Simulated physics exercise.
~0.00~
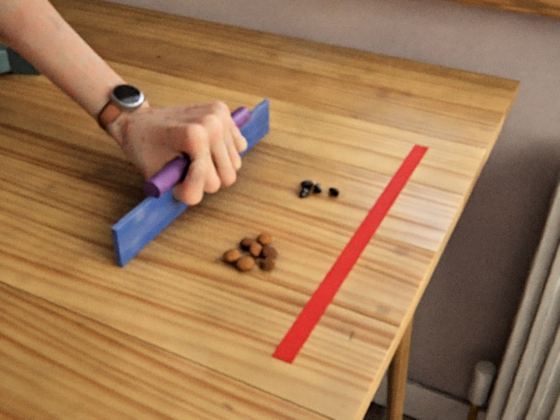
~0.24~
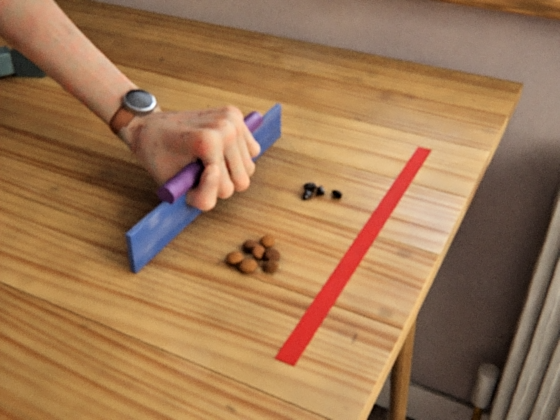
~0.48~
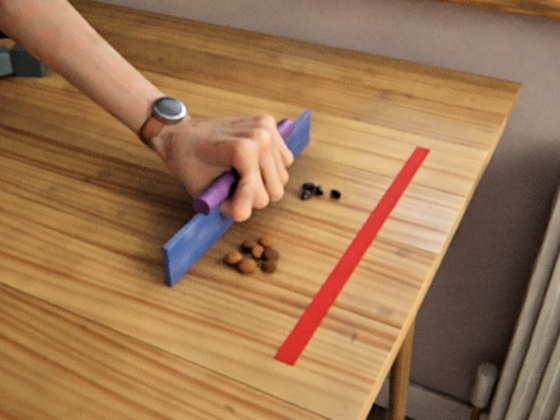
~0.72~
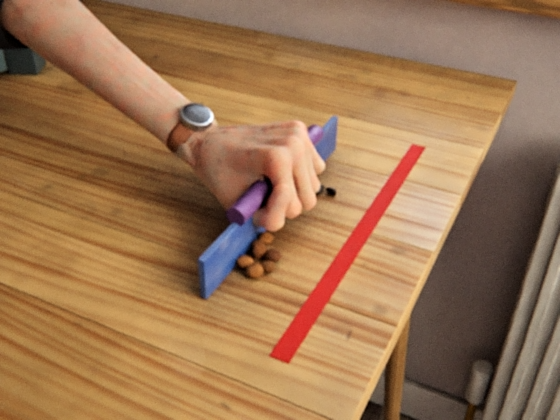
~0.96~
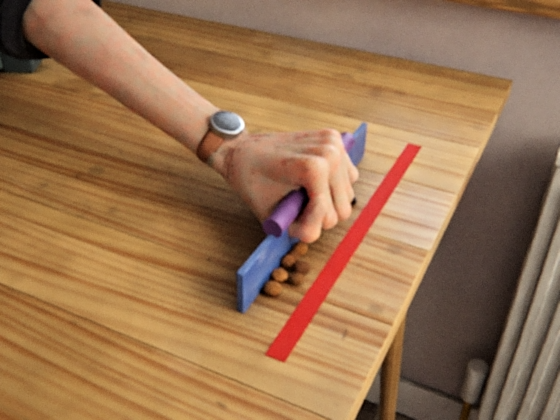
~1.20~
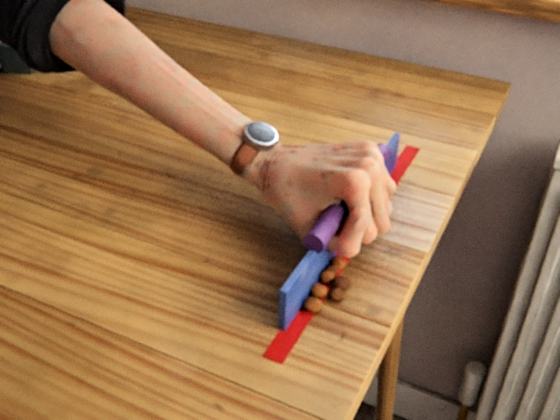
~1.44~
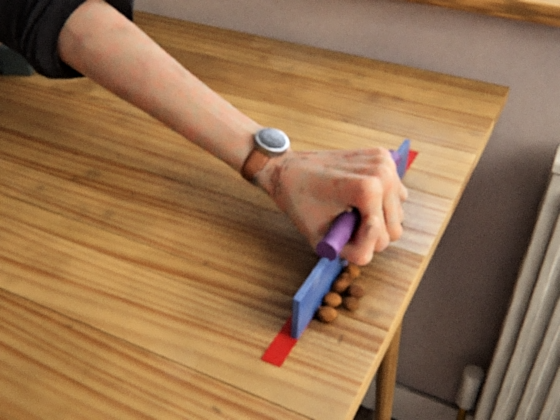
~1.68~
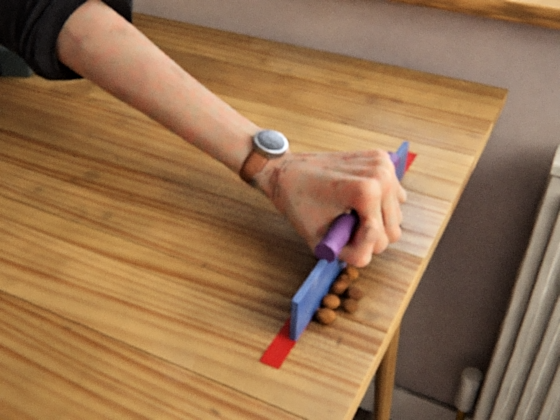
A hand slides a blue scraper rightward, pushing brown pieces past red tape, and stops there.
